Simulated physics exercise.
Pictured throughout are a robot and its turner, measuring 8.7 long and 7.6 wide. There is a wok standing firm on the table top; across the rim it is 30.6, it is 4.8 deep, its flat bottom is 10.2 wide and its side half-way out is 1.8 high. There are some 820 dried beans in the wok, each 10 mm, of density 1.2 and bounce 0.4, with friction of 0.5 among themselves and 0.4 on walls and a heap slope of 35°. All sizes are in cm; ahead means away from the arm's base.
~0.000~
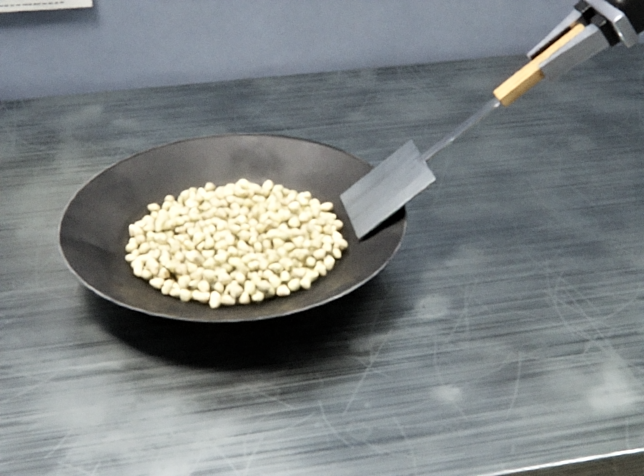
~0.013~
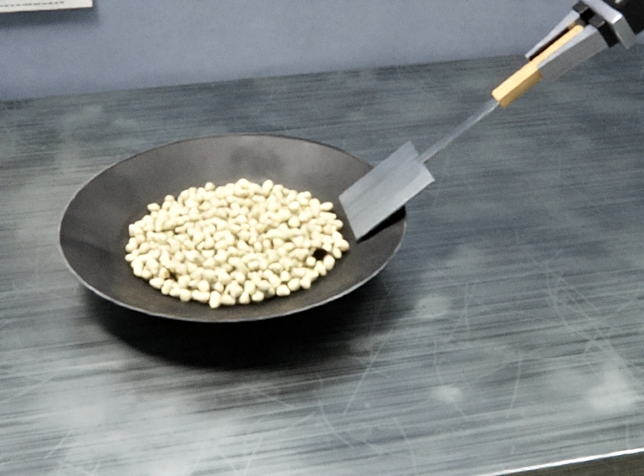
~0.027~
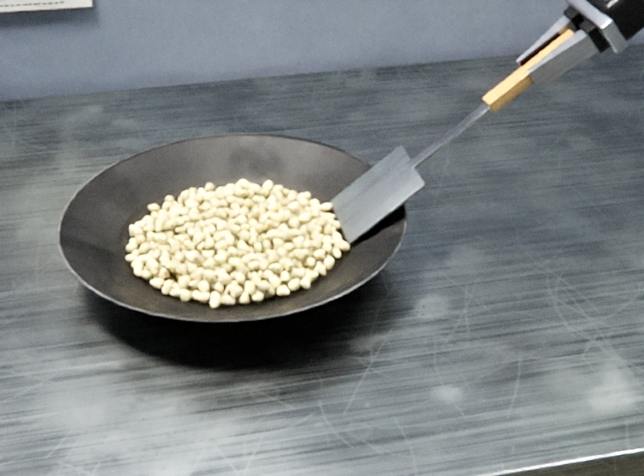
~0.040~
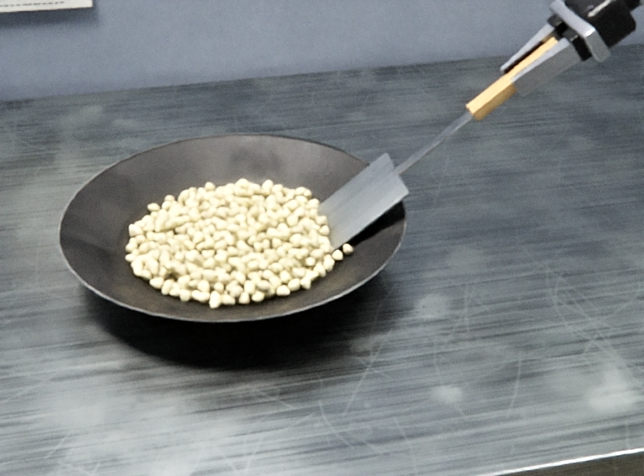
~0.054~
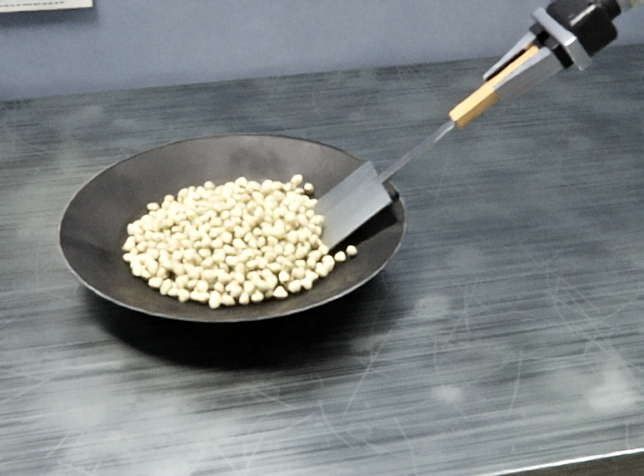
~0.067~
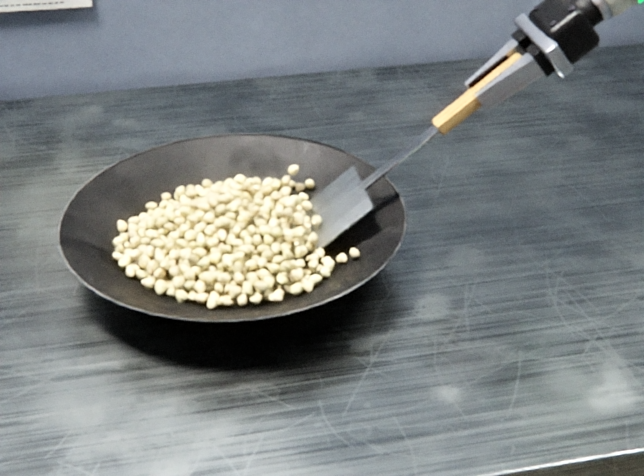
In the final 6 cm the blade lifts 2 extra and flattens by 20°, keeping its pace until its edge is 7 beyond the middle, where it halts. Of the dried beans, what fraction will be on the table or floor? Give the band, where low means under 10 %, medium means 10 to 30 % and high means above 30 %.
Band: Medium.
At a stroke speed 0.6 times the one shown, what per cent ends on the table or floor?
Roughly 5 per cent.
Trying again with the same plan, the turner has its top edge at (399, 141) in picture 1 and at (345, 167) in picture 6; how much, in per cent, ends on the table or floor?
Around 20 per cent finishes on the table or floor.
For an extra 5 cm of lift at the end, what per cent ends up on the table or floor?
25 %.
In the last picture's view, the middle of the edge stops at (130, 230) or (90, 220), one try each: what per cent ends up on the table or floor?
Respectively about 35 and 45 percent end on the table or floor.
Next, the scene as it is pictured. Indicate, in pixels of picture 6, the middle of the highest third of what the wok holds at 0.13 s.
It is centred at about (186, 227).
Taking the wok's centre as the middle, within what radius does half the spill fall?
I'd say some 22 centimetres, give or take.
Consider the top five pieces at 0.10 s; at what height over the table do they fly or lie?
Roughly 6 cm above the table.
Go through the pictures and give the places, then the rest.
In the first frame, turner top edge at (424, 159), sloping 38°; upper third of the load around (235, 231), from x 130 to 345, top at y 185; 825 in the wok.
In the second frame, turner top edge at (422, 160), sloping 38°; upper third of the load around (235, 231), from x 130 to 345, top at y 185.
In the third frame, turner top edge at (413, 165), sloping 38°; upper third of the load around (235, 231), from x 130 to 345, top at y 185.
In the fourth frame, turner top edge at (398, 172), sloping 38°; upper third of the load around (236, 231), from x 130 to 350, top at y 185.
In the fifth frame, turner top edge at (381, 180), sloping 38°; upper third of the load around (237, 230), from x 130 to 350, top at y 180.
In the sixth frame, turner top edge at (363, 186), sloping 38°; upper third of the load around (233, 227), from x 115 to 355, top at y 170; 825 in the wok.
After 0.10 s, sloping 38°, highest piece 7 above the table; 825 in the wok.
After 0.13 s, sloping 32°, highest piece 7 above the table; 825 in the wok.
After 0.35 s, sloping 18°, highest piece 7 above the table; 673 in the wok, 120 on the table or floor, 32 on the blade or in flight.
After 1.40 s, sloping 18°, highest piece 6 above the table; 664 in the wok, 161 on the table or floor.
At rest, 664 in the wok, 161 on the table or floor. That is 20 % on the table or floor.
